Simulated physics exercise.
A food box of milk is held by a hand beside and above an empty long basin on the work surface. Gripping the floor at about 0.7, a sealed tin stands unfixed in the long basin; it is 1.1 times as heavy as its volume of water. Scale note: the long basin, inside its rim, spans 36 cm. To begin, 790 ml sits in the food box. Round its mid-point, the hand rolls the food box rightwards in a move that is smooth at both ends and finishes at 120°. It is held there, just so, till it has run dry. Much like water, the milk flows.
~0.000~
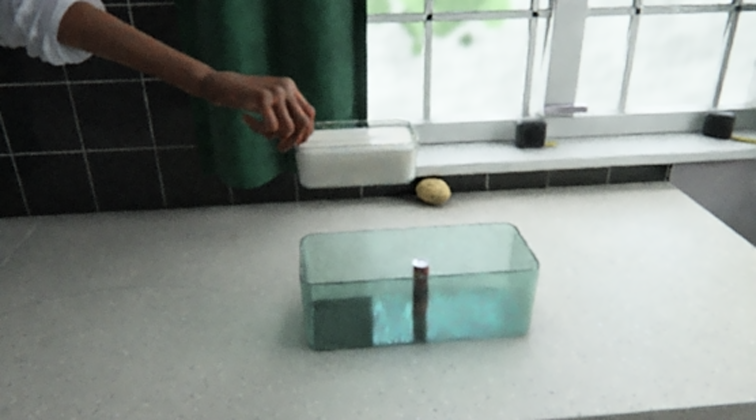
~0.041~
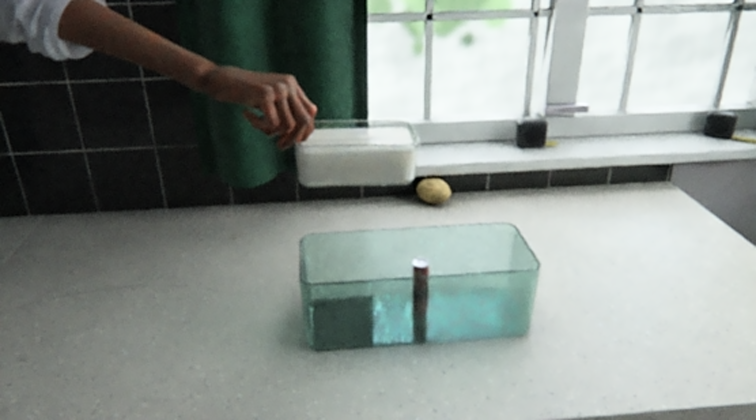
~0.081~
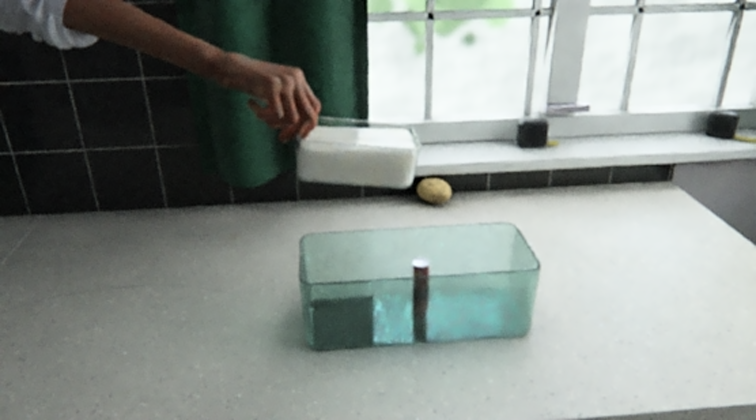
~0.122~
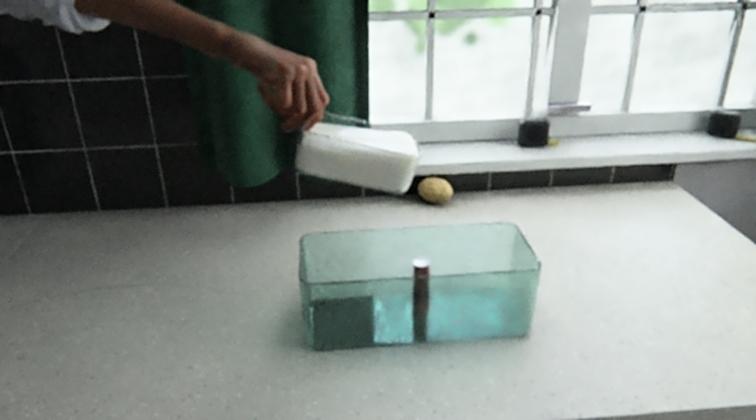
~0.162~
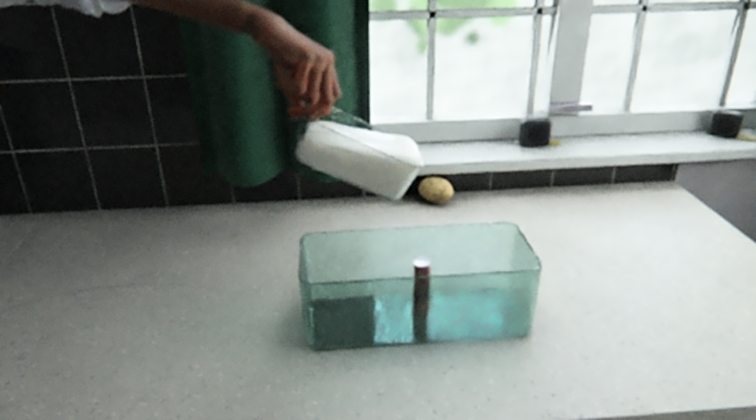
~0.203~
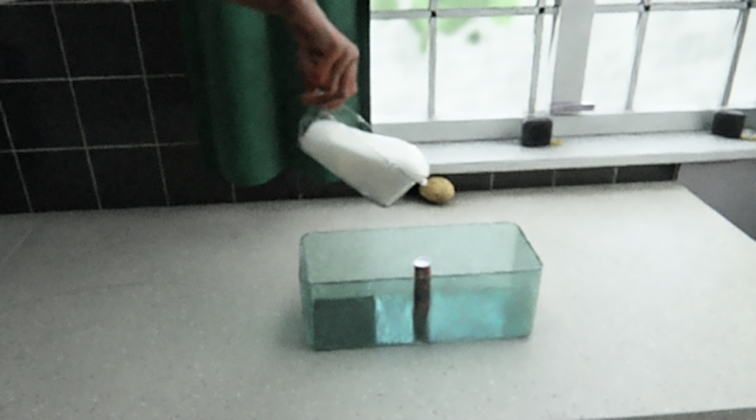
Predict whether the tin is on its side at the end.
It does not keel over.
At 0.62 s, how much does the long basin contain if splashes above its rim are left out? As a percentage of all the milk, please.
I reckon close to 82 per cent.
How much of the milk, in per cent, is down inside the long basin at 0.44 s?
Near 62 in a hundred.
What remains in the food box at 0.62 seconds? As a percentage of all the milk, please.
Close to 0 percent of the total.
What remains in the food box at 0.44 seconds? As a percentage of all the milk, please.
Roughly 8 percent.
Then, 0.44 s in, the tilt is 115° and 8 per cent is still to pour; the tin stands where it began.
Then, 0.62 s in, the tilt is 120° and 0 per cent is still to pour; the tin stands where it began.
Then, 0.81 s in, the tilt is 120° and 0 per cent is still to pour; the tin stands where it began.
Then, 1.01 s in, the tilt is 120° and 0 per cent is still to pour; the tin stands where it began.
Finally, the tin stands where it began.
